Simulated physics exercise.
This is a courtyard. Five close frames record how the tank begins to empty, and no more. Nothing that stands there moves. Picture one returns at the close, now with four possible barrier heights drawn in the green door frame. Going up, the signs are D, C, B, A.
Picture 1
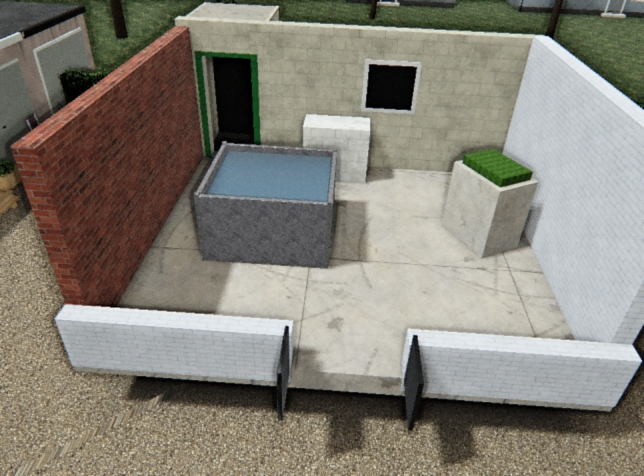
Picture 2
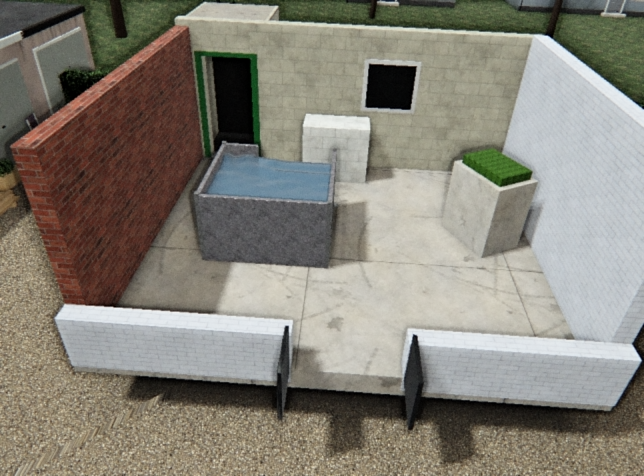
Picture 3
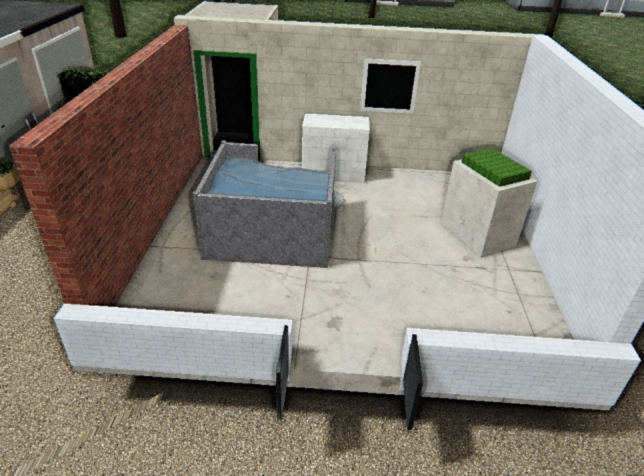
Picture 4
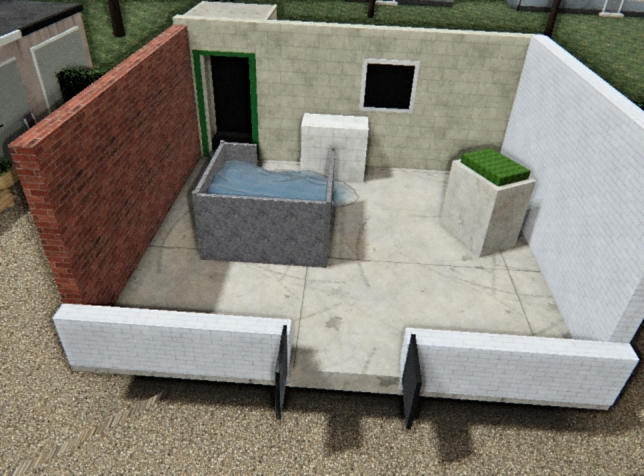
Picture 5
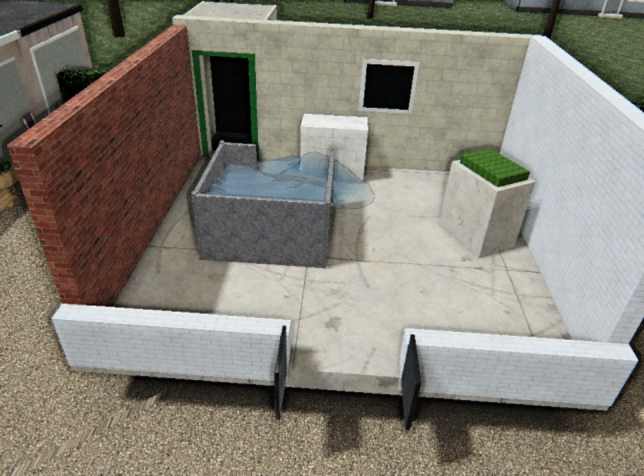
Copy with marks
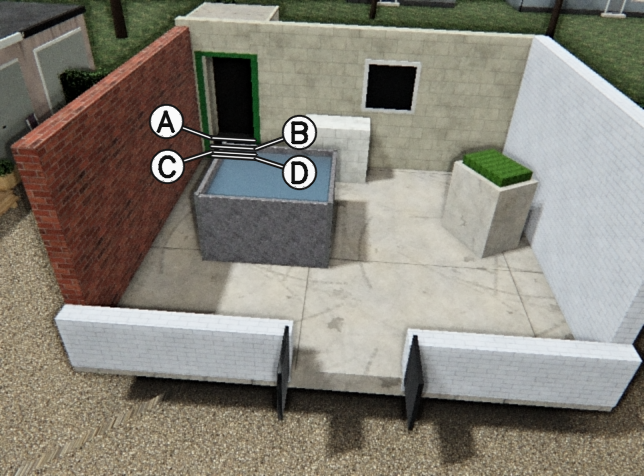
A walled courtyard with a stone tank, its water level lowering as water spreads rightward across the pale floor behind it.
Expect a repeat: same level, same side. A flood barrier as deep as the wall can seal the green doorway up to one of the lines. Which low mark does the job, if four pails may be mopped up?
A.
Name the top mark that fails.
Here it is mark B.
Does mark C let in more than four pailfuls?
Yes, that goes wrong.
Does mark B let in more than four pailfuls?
Yes, that goes wrong.
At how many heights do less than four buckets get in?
One.
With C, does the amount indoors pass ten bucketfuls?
Yes.
On the marked copy, A at (232, 139); B at (233, 147); C at (233, 153); D at (233, 156); from the bottom up D, C, B, A.
If A is chosen, a splash gets over, under a bucket.
If B is chosen, about 7 bucketfuls get in.
If C is chosen, dozens of bucketfuls pour in.
If D is chosen, dozens of bucketfuls pour in.
